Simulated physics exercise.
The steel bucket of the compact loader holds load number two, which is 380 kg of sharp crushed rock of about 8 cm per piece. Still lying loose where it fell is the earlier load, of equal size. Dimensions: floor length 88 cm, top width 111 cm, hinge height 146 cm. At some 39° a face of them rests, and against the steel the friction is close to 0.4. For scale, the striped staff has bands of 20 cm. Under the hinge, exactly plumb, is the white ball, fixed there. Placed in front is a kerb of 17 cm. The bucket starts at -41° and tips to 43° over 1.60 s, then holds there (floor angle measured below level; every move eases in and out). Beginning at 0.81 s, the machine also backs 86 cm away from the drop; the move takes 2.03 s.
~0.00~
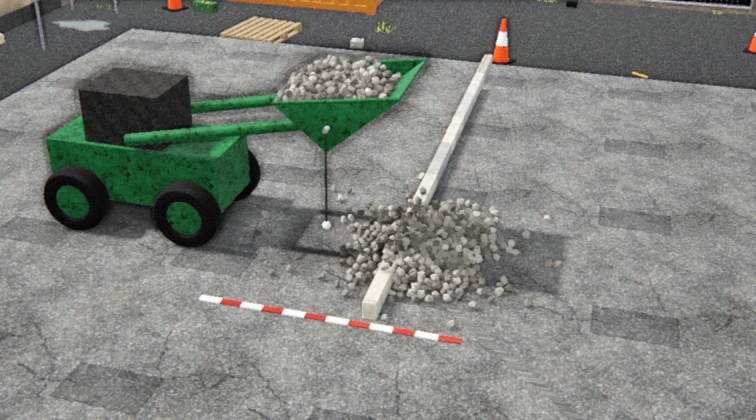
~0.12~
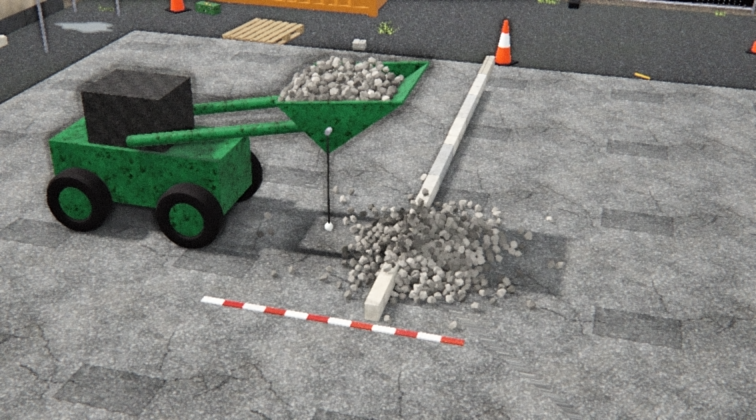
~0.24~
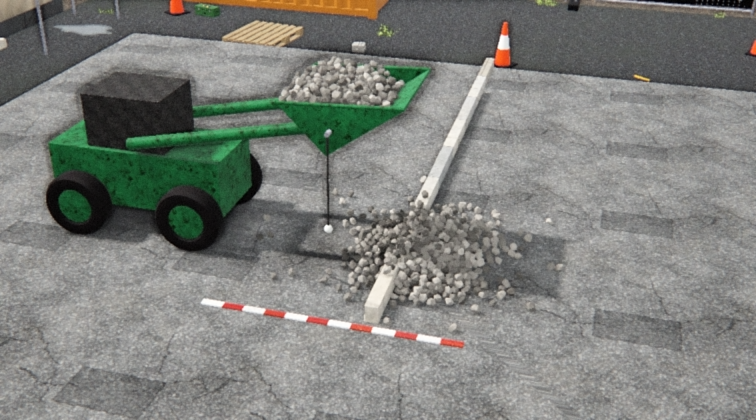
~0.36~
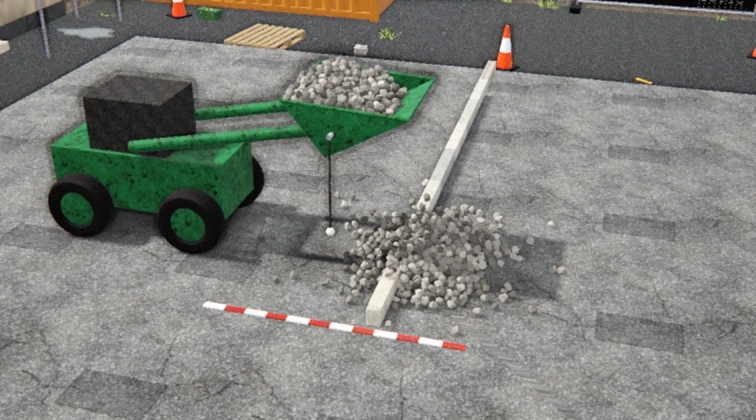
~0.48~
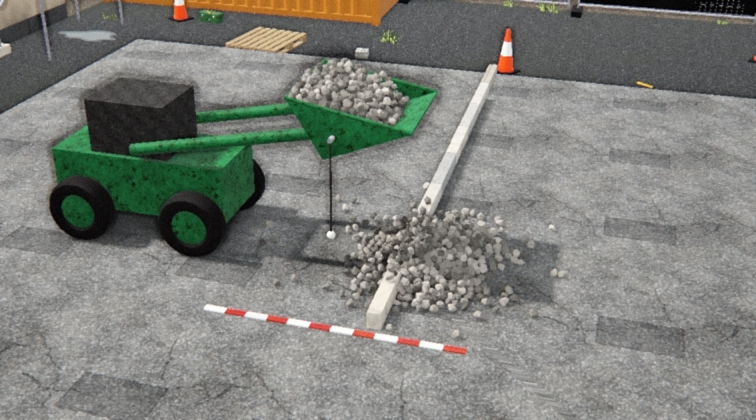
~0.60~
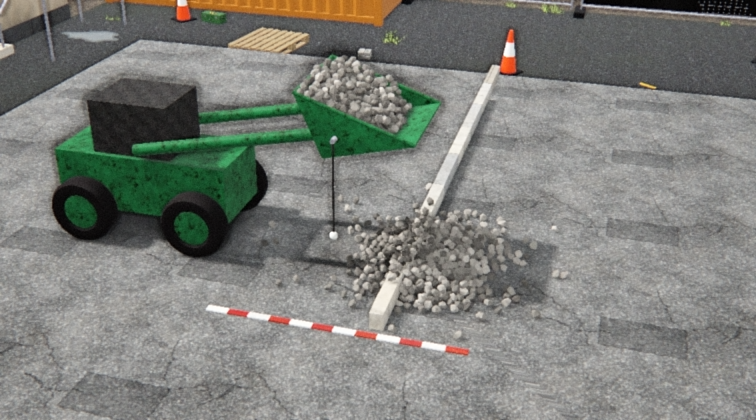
On a paved yard, a green loader slowly tilting its raised, stone-filled bucket forward, lip lowering above a loose pile straddling a pale kerb.
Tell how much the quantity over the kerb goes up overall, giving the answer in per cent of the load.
It goes up by roughly 24 per cent.
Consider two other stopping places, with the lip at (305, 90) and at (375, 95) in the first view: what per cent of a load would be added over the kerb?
Roughly 0 per cent, then 0 per cent.
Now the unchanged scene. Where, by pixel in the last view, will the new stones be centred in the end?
(387, 243).
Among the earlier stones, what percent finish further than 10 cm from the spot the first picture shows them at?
About 5 %.
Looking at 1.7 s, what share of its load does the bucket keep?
Around 20 per cent of the load is still inside.
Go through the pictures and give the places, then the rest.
The first picture shows lip at (400, 99), floor tilted -41°, highest stones at (353, 64). The earlier load is highest near (408, 223), 27 cm above ground level, 28 % on this side of the kerb, 72 % over the kerb.
The second picture shows lip at (403, 103), floor tilted -40°, highest stones at (352, 65); the stones move at 0.1 m/s on average.
In the third picture, the bucket is at -36°, its lip at (404, 110); the top of the load is at (346, 66); the stones move at 0.2 m/s on average.
In the fourth picture, the bucket is at -30°, its lip at (409, 121); the top of the load is at (334, 69); the stones move at 0.2 m/s on average.
In the fifth picture, the bucket is at -23°, its lip at (412, 134); the top of the load is at (326, 69); the stones move at 0.3 m/s on average.
The sixth picture shows lip at (415, 146), floor tilted -14°, highest stones at (330, 66); the stones move at 0.3 m/s on average.
After 1.2 s the floor is at 30°; in per cent of one load, 97 in the bucket, 31 on this side of the kerb, 73 over the kerb; the foremost stones are at (540, 271).
After 1.7 s the floor is at 43°; in per cent of one load, 20 in the bucket, 89 on this side of the kerb, 92 over the kerb; the foremost stones are at (540, 271).
After 3.3 s the floor is at 43°; in per cent of one load, 0 in the bucket, 104 on this side of the kerb, 96 over the kerb; the foremost stones are at (540, 270).
After 5.9 s the floor is at 43°; in per cent of one load, 0 in the bucket, 104 on this side of the kerb, 96 over the kerb; the foremost stones are at (540, 270). Net gain over the kerb, 24.
